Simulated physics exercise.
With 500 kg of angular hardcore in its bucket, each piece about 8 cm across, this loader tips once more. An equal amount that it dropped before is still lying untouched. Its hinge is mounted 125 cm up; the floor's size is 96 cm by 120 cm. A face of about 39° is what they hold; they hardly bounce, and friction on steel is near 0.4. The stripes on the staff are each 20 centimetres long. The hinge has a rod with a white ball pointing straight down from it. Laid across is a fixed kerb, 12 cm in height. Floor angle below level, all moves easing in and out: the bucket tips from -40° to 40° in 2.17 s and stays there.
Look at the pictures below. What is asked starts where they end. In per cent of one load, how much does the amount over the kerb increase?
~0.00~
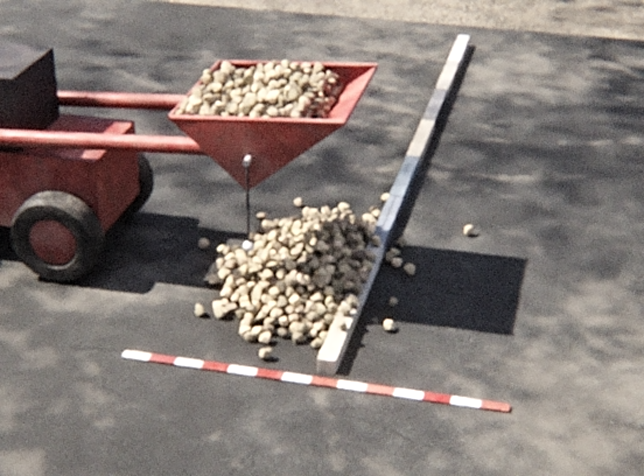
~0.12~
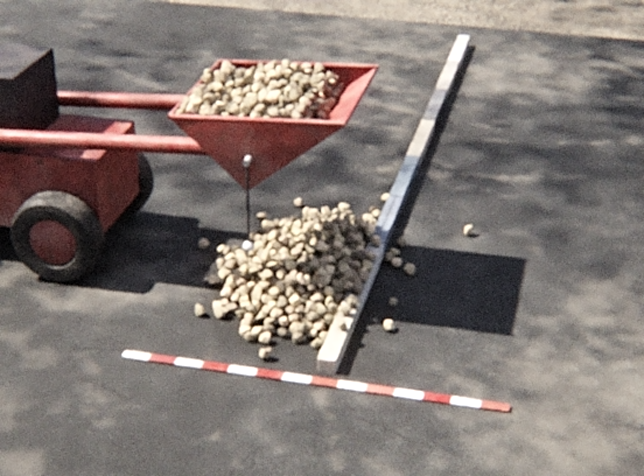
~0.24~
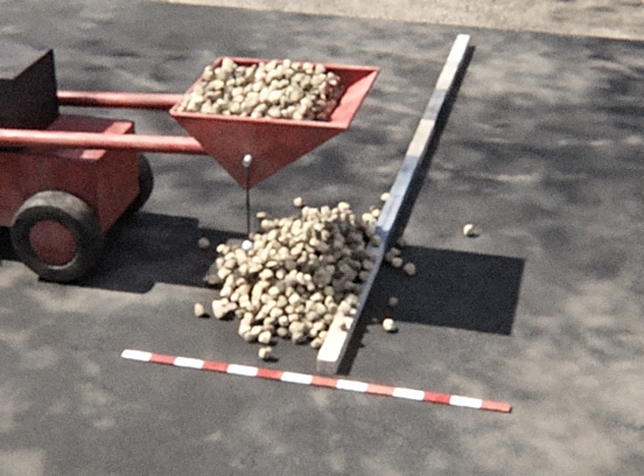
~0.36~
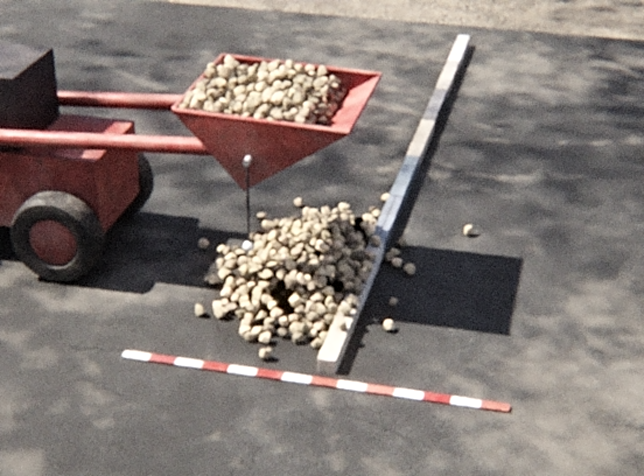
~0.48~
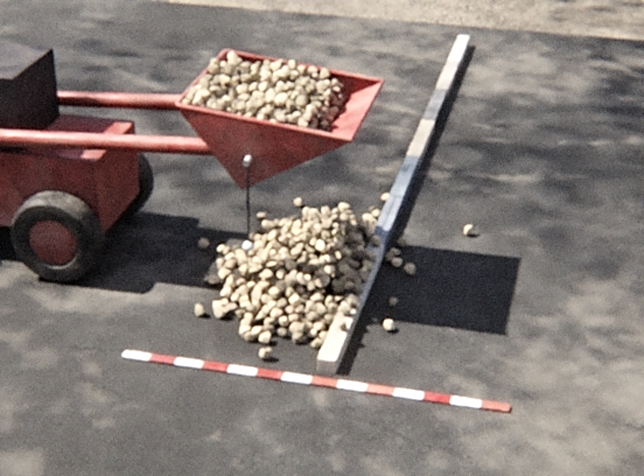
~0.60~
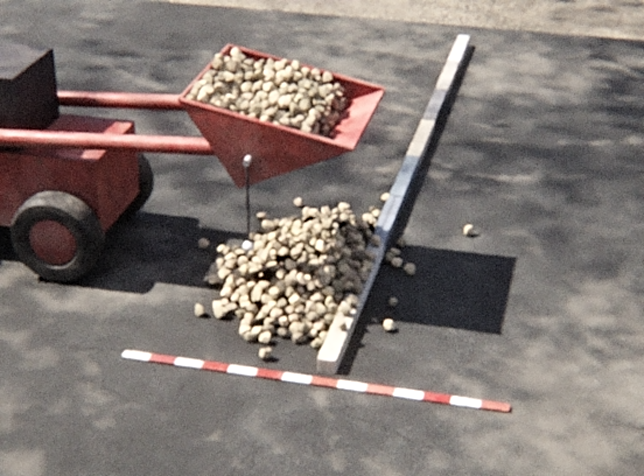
About 78 per cent.
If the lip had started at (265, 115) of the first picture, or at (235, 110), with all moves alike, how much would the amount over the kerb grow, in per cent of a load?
The first would add around 5 per cent, the second around 0 per cent.
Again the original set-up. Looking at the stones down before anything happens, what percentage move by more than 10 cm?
Some 0 percent, give or take.
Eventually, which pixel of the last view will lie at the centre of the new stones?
The centre sits about (398, 270).
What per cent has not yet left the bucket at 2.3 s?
Roughly 30 per cent remains inside.
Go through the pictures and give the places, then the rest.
In the first picture, the bucket is at -40°, its lip at (345, 123); the top of the load is at (282, 78). The earlier load is highest near (306, 236), 33 cm above ground level, 99 % on this side of the kerb, 1 % over the kerb.
In the second picture, the bucket is at -39°, its lip at (345, 124); the top of the load is at (277, 78); the stones move at 0.1 m/s on average.
The third picture shows lip at (347, 128), floor tilted -37°, highest stones at (264, 77); the stones move at 0.1 m/s on average.
The fourth picture shows lip at (349, 133), floor tilted -34°, highest stones at (244, 76); the stones move at 0.1 m/s on average.
The fifth picture shows lip at (351, 140), floor tilted -30°, highest stones at (238, 71); the stones move at 0.2 m/s on average.
In the sixth picture, the bucket is at -25°, its lip at (354, 149); the top of the load is at (232, 64); the stones move at 0.2 m/s on average.
After 1.6 s the floor is at 28°; in per cent of one load, 95 in the bucket, 103 on this side of the kerb, 2 over the kerb; the foremost stones are at (406, 265).
After 2.3 s the floor is at 40°; in per cent of one load, 28 in the bucket, 132 on this side of the kerb, 41 over the kerb; the foremost stones are at (462, 272).
After 2.6 s the floor is at 40°; in per cent of one load, 3 in the bucket, 129 on this side of the kerb, 68 over the kerb; the foremost stones are at (523, 277).
After 5.4 s the floor is at 40°; in per cent of one load, 0 in the bucket, 120 on this side of the kerb, 80 over the kerb; the foremost stones are at (553, 281). Net gain over the kerb, 78.
